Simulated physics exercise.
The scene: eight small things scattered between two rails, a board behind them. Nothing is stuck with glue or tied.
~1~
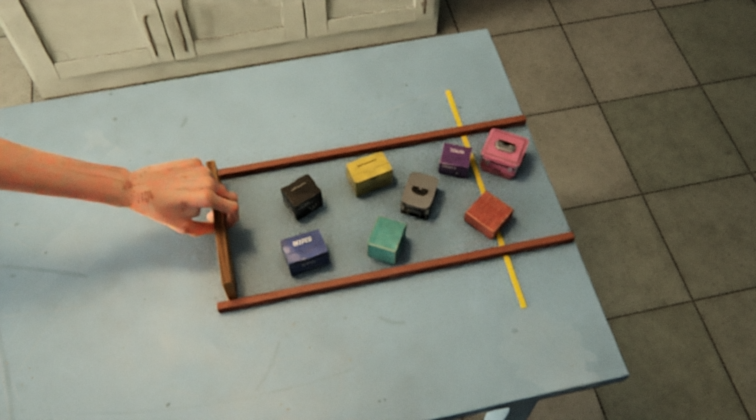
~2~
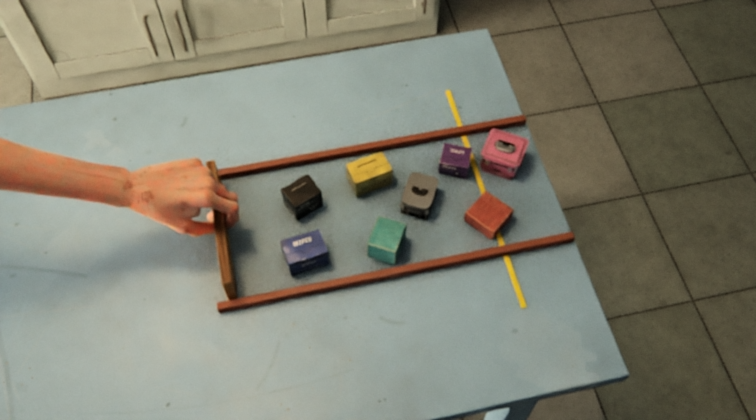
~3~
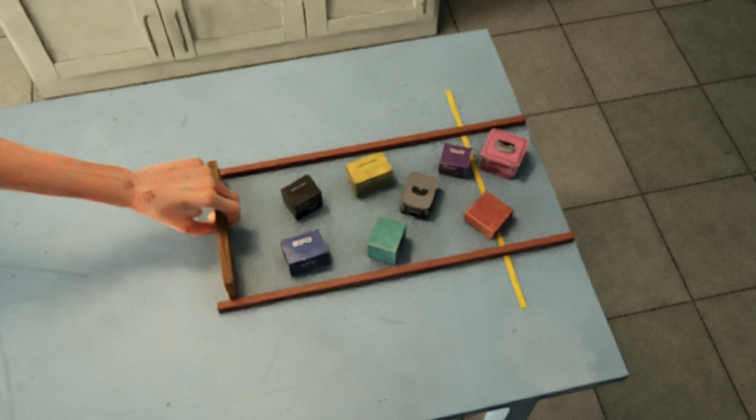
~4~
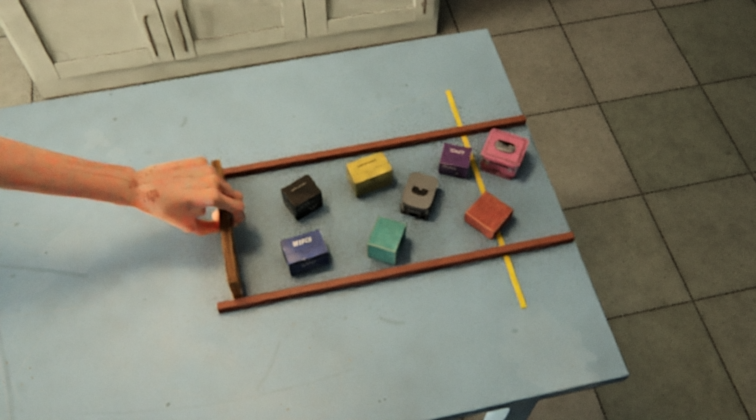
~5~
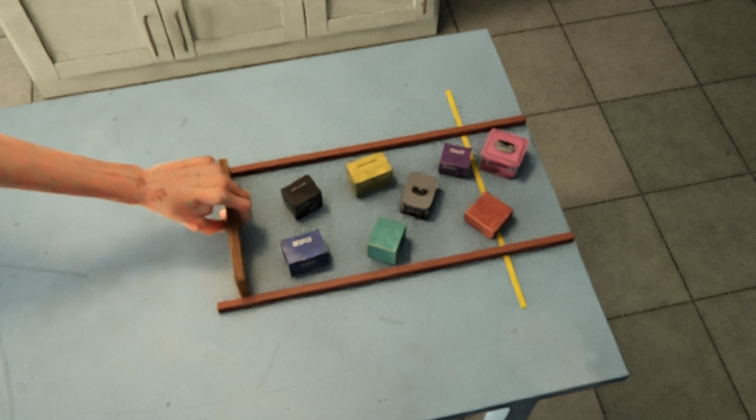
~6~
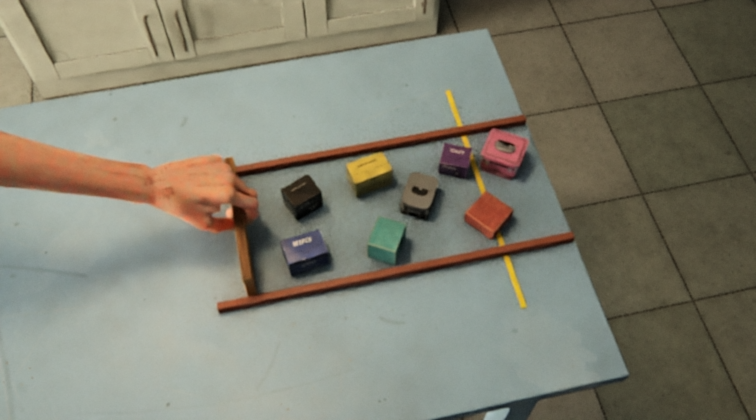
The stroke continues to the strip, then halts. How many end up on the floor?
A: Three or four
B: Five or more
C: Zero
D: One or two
D, one or two.
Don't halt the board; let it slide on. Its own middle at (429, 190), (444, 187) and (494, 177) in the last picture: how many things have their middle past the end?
First 0, then 0, finally 2.
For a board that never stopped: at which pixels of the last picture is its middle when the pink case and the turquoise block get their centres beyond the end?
(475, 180) and (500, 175), more or less.
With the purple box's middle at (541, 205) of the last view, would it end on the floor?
Placed like that, the purple box cannot stay.
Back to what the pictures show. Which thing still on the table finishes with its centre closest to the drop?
Result: Turquoise block.
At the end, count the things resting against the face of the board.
It touches 3.
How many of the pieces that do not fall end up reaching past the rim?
The count is 0.
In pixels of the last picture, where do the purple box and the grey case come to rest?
In the last view, the middles sit near (512, 149) and near (528, 181).
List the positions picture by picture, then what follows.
In the first frame, pink case (504, 154); red block (489, 215); purple box (455, 161); board (221, 229); tape (483, 190).
In the second frame, red block (489, 215); yellow box (369, 174).
In the third frame, purple box (455, 161); board (223, 229).
In the fourth frame, pink case (504, 154); turquoise block (387, 240).
In the fifth frame, red block (489, 215); grey case (419, 196).
In the sixth frame, pink case (504, 154); red block (489, 215); purple box (455, 161); board (241, 225); tape (483, 190).
Soon after, none off yet; pink case at rest near (504, 154); red block at rest near (489, 215); purple box at rest near (455, 161).
By the end, the number that fall off is one or two; fallen, red block and pink case.
